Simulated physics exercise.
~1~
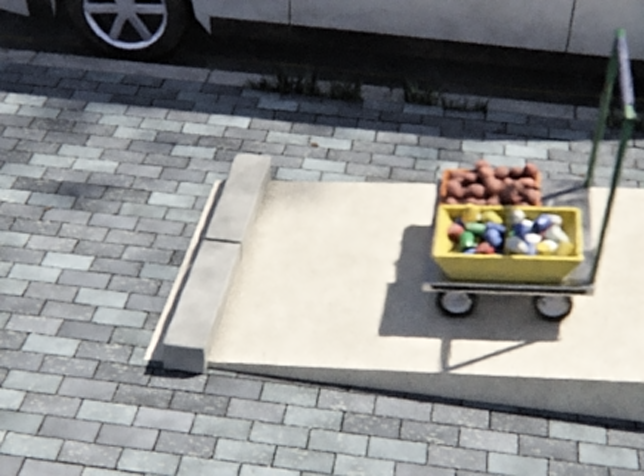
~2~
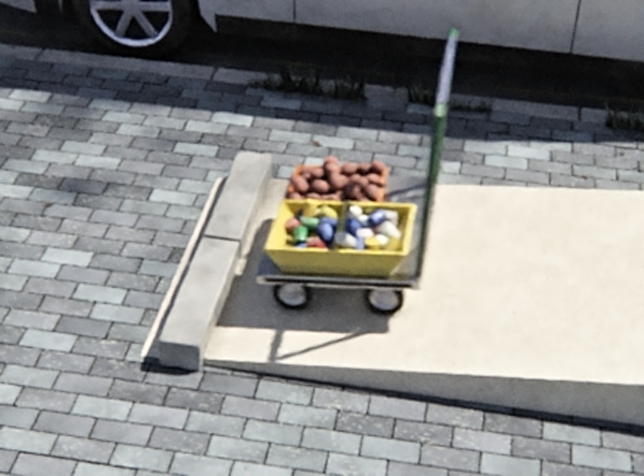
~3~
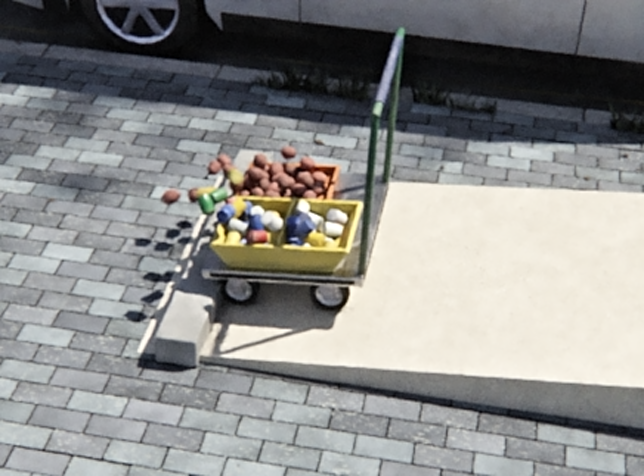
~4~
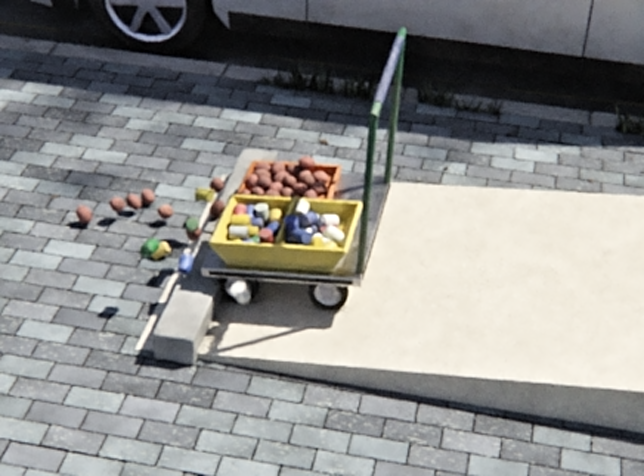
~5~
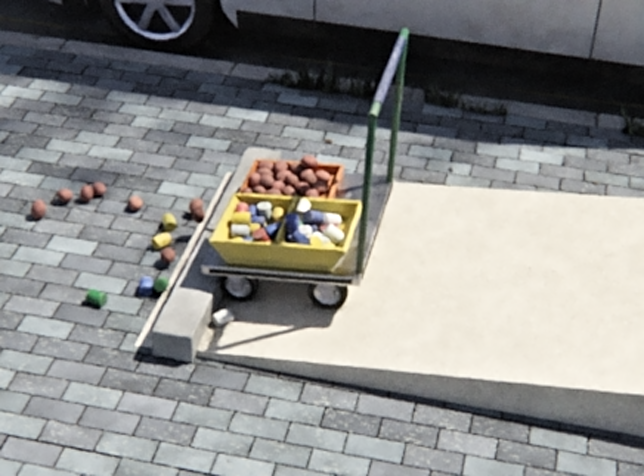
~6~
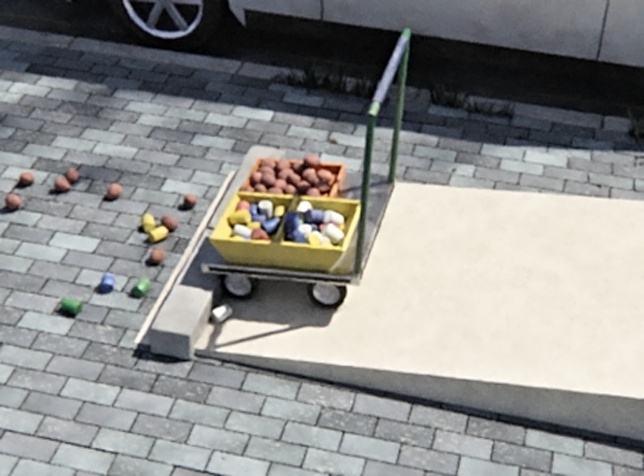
A green-handled trolley stands on a pale ramp in a grey brick-paved yard, seen from above and to the side, with a parked light-coloured vehicle behind. It carries a yellow tub of colourful little jars in front and an orange tub of reddish potatoes behind. The trolley rolls left down the ramp and stops against a grey kerb block. Potatoes and several jars fly forward over the tubs' left ends, then drop and roll across the paving. The trolley stays upright and still, both tubs largely full, with the spilled pieces scattered to the left and one pale jar beside its front wheel.
